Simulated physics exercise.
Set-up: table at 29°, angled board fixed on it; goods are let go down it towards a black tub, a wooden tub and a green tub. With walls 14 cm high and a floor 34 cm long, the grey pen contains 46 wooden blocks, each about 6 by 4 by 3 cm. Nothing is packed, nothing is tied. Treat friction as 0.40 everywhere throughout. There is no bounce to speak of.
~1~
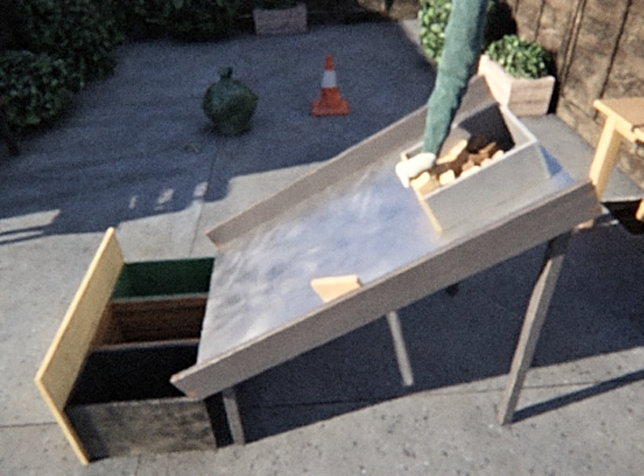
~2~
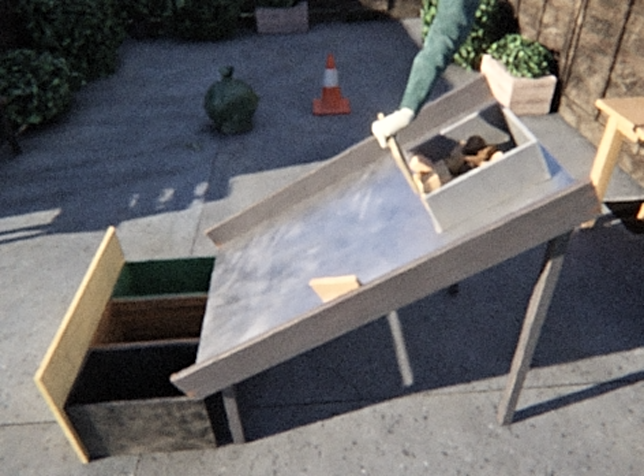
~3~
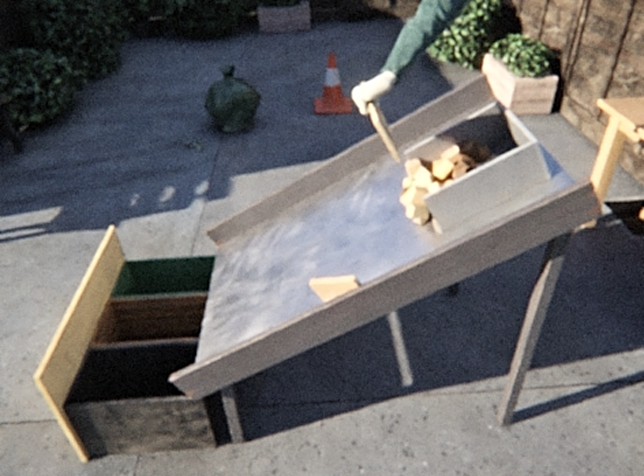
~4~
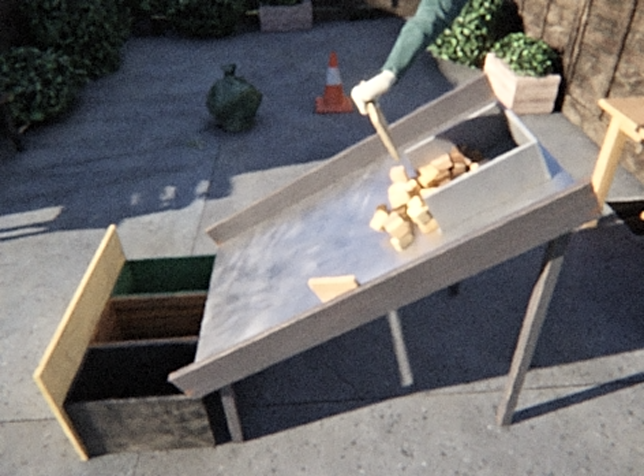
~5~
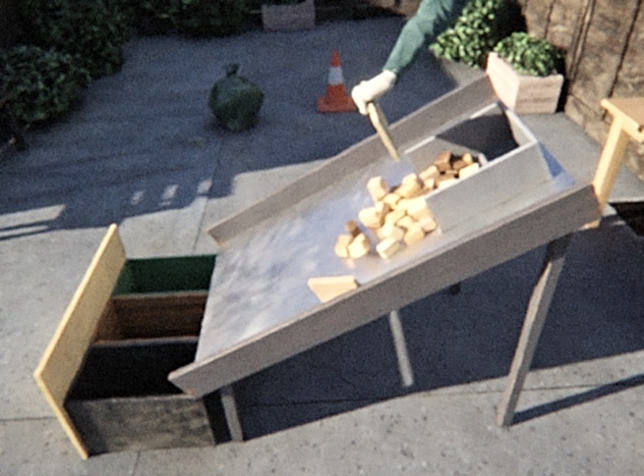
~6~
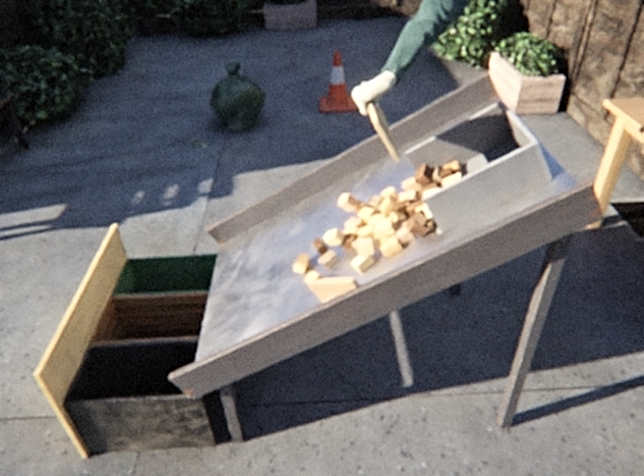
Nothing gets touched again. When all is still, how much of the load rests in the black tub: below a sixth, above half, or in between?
The black tub holds between a sixth and a half of it.
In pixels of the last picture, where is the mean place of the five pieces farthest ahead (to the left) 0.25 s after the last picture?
The five leading pieces sit around (232, 303).
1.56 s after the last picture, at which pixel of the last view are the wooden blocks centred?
The centre sits near (143, 369).
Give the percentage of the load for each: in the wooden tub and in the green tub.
About 75 and 0 per cent.
Then, 0.25 s after the last picture, 1 still in the grey pen and 45 on the slope.
Then, 0.56 s after the last picture, 1 in the black tub, 6 in the wooden tub, 33 on the slope and 6 in the air.
Then, 1.00 s after the last picture, 10 in the black tub, 31 in the wooden tub, 1 on the slope and 4 in the air.
Outcome (1.56 s after the last picture), 12 in the black tub and 34 in the wooden tub. Asked share, 12 of 46, 26 per cent.
